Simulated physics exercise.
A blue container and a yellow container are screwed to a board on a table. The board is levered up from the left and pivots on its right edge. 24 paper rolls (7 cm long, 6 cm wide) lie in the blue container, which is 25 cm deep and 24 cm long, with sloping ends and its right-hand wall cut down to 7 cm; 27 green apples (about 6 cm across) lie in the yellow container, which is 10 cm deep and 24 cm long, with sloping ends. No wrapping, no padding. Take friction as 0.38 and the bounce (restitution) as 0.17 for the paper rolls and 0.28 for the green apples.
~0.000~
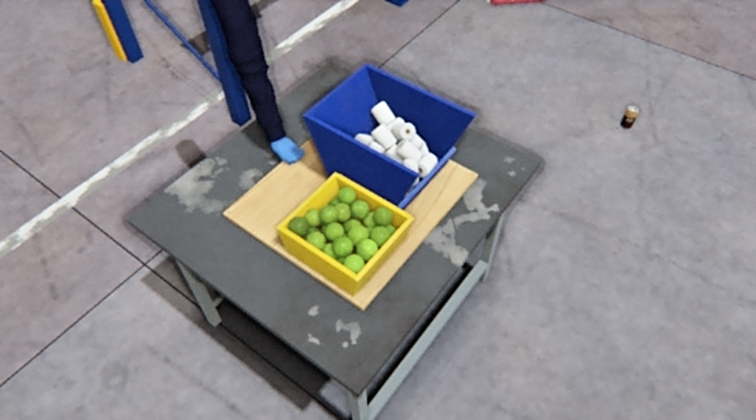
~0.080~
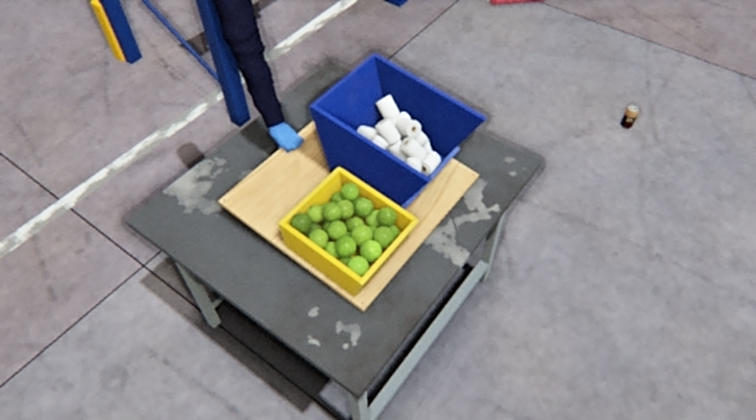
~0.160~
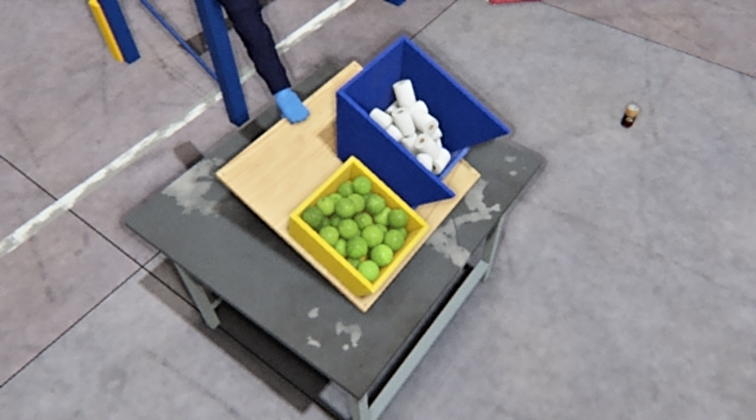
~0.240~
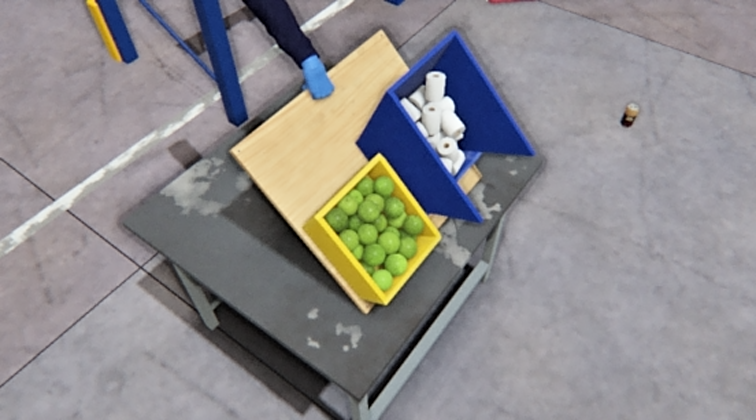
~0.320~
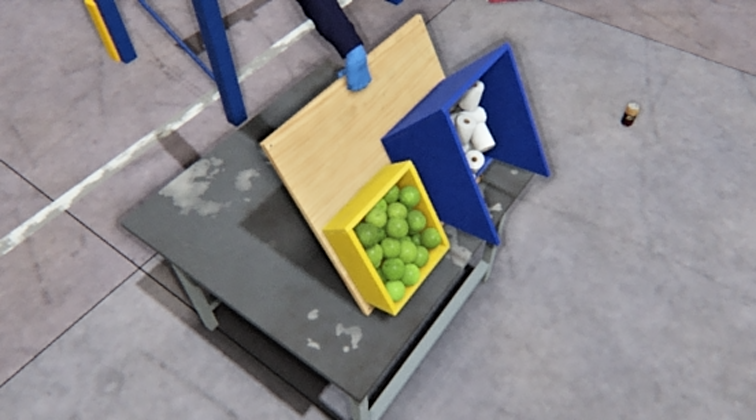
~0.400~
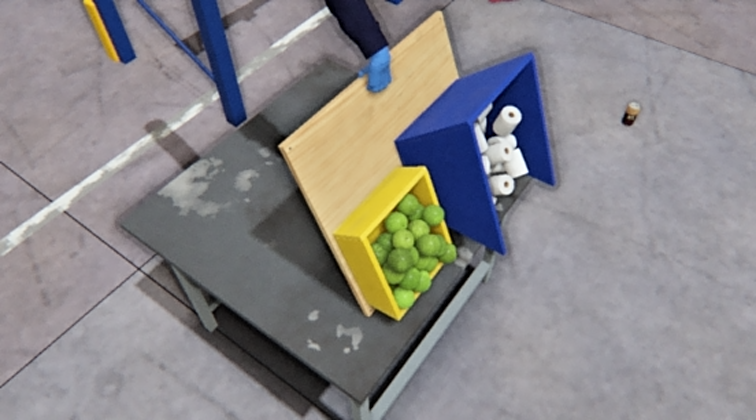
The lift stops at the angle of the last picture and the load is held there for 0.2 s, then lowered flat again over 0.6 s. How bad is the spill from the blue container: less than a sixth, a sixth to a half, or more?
Upwards of half of the paper rolls leave the blue container.
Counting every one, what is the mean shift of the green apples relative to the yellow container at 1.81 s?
Some 48 cm rightwards.
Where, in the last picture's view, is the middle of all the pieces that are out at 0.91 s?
Around (526, 385).
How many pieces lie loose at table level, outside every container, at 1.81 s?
Roughly 2.
After 0.63 s, tilt 68°; blue container 9 in, 15 out and yellow container 13 in, 14 out.
After 0.91 s, tilt 32°; blue container 2 in, 22 out and yellow container 12 in, 15 out.
After 1.30 s, tilt 0°; blue container 2 in, 22 out and yellow container 12 in, 15 out.
Final count (at 1.81 s), blue container 2 in, 22 out and yellow container 12 in, 15 out. Asked share, 22 of 24, 92 per cent.
